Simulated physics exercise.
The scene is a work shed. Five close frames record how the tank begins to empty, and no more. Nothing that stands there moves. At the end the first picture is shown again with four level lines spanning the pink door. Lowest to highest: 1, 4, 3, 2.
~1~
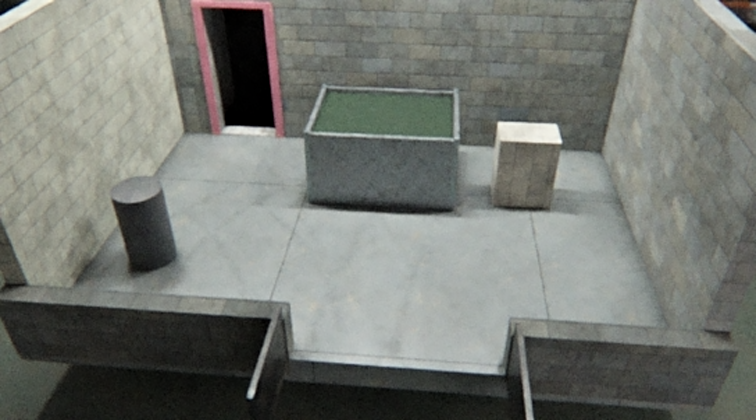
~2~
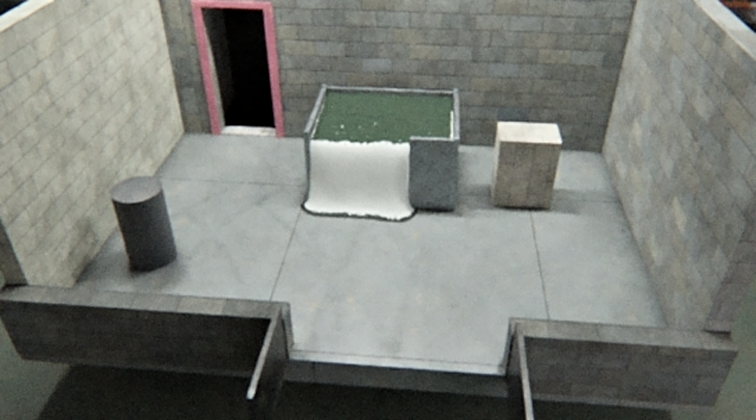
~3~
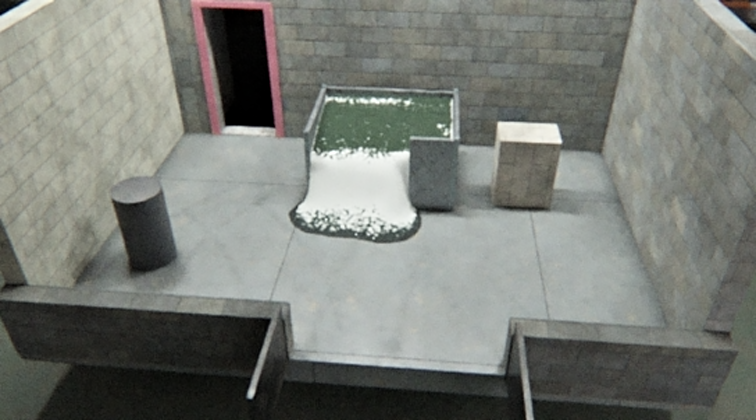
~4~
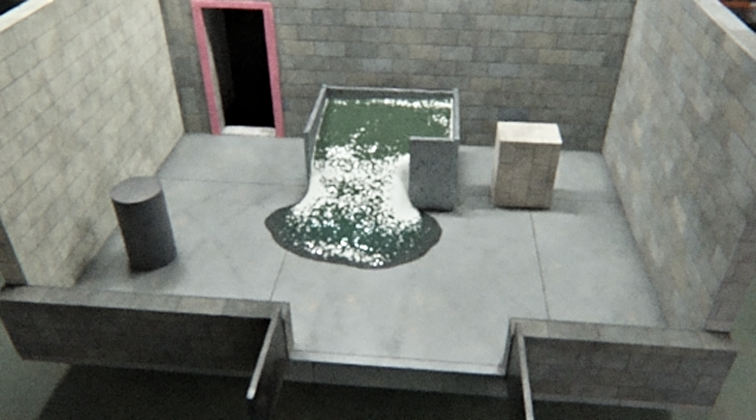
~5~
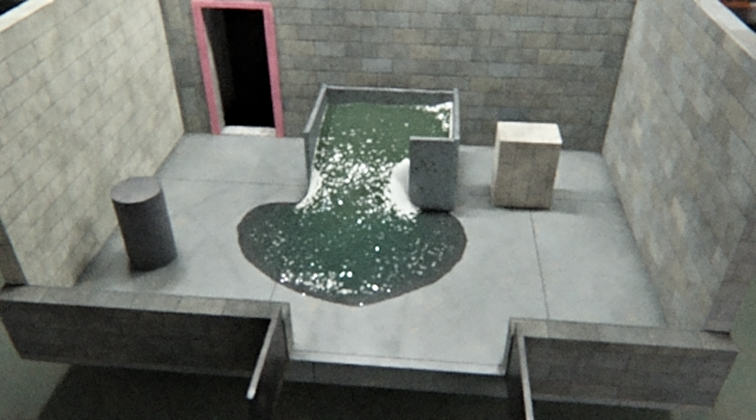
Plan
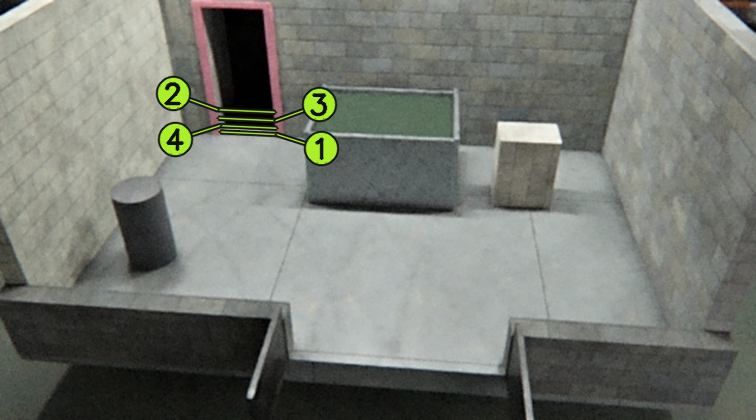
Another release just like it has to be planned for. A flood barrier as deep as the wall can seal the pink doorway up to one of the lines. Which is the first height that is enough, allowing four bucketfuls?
I would pick mark 4.
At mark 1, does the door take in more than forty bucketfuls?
No, less.
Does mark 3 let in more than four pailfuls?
No.
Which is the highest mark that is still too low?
That would be 1.
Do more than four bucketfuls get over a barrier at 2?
No, not at all.
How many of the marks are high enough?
Three of the four.
On the marked copy, 1 at (248, 133); 2 at (245, 111); 3 at (247, 119); 4 at (248, 126); from the bottom up 1, 4, 3, 2.
With 1, about 15 bucketfuls get in.
With 2, nothing gets over.
With 3, nothing gets over.
With 4, a splash gets over, under a bucket.
